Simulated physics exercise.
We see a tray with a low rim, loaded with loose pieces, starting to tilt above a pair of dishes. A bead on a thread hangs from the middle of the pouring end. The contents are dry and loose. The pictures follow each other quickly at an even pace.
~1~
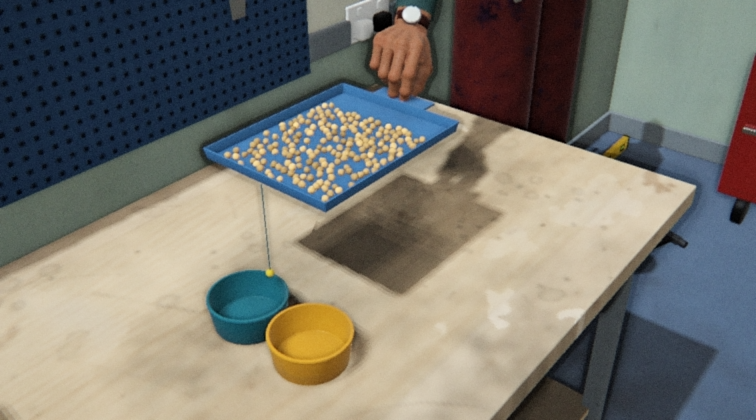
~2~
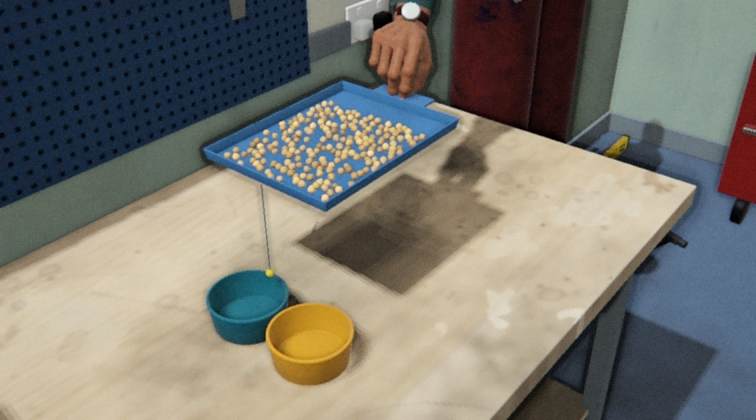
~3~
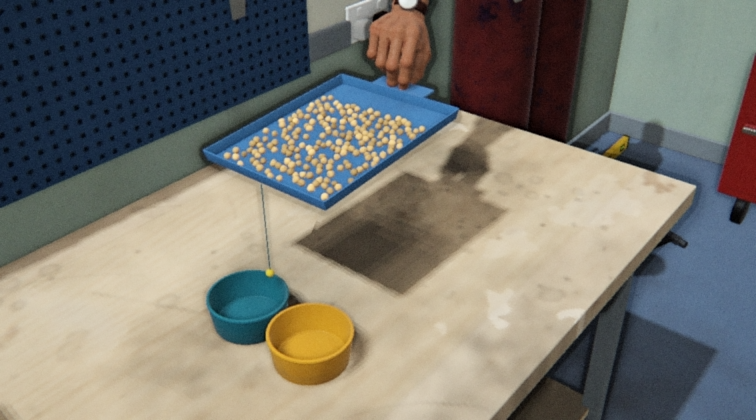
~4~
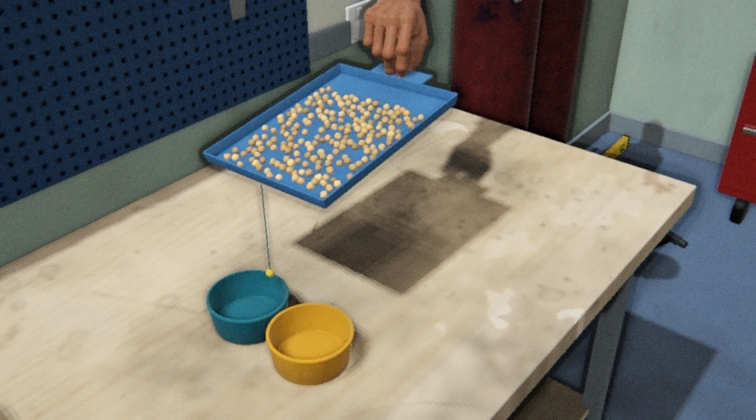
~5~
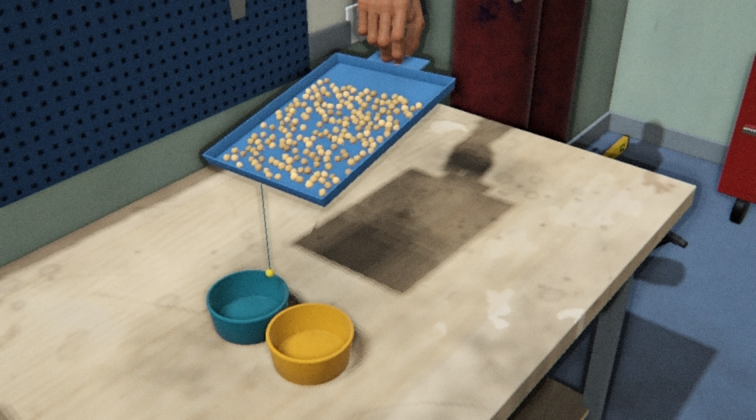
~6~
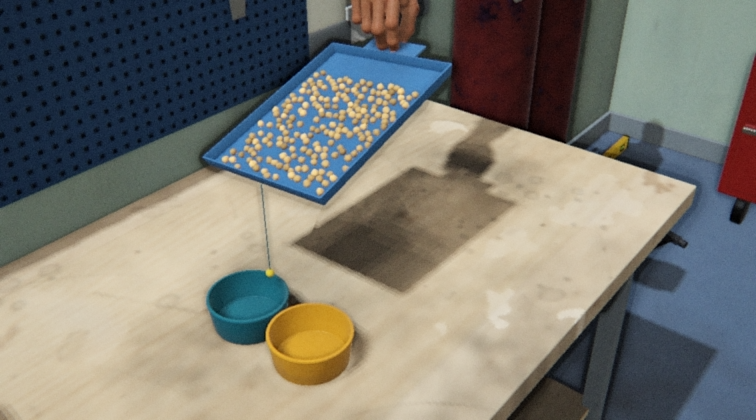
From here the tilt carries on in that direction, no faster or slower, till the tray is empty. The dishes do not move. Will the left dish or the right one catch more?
More goes to the left-hand dish.
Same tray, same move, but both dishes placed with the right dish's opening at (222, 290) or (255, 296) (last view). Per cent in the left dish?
In turn 10 and 50 in a hundred.
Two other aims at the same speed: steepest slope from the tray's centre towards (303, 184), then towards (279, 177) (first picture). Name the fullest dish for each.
The first try: The right dish. The second: The left one.
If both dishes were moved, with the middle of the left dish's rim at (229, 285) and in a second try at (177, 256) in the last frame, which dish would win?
In turn: The dish on the left; the right-hand dish.
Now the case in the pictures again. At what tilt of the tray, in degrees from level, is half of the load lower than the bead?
At some 110 degrees.
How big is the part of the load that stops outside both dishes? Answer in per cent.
Some 60 per cent.
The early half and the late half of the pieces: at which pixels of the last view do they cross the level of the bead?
At about (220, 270), then at (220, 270).
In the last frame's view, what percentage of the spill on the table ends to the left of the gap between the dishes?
Close to 100 per cent.
Soon, tray tipped steeply; nearly all on the tray; a stray few in the left dish; a stray few outside both; a small part in the air.
A while on, tray tipped past a quarter turn; about half on the tray; a stray few in the left dish; a small part outside both; about a quarter in the air.
Towards the end, tray tipped past a quarter turn; a stray few in the right dish; about a third in the left dish; about two thirds outside both.
Finally, tray tipped past a quarter turn; a stray few in the right dish; about a third in the left dish; about two thirds outside both.
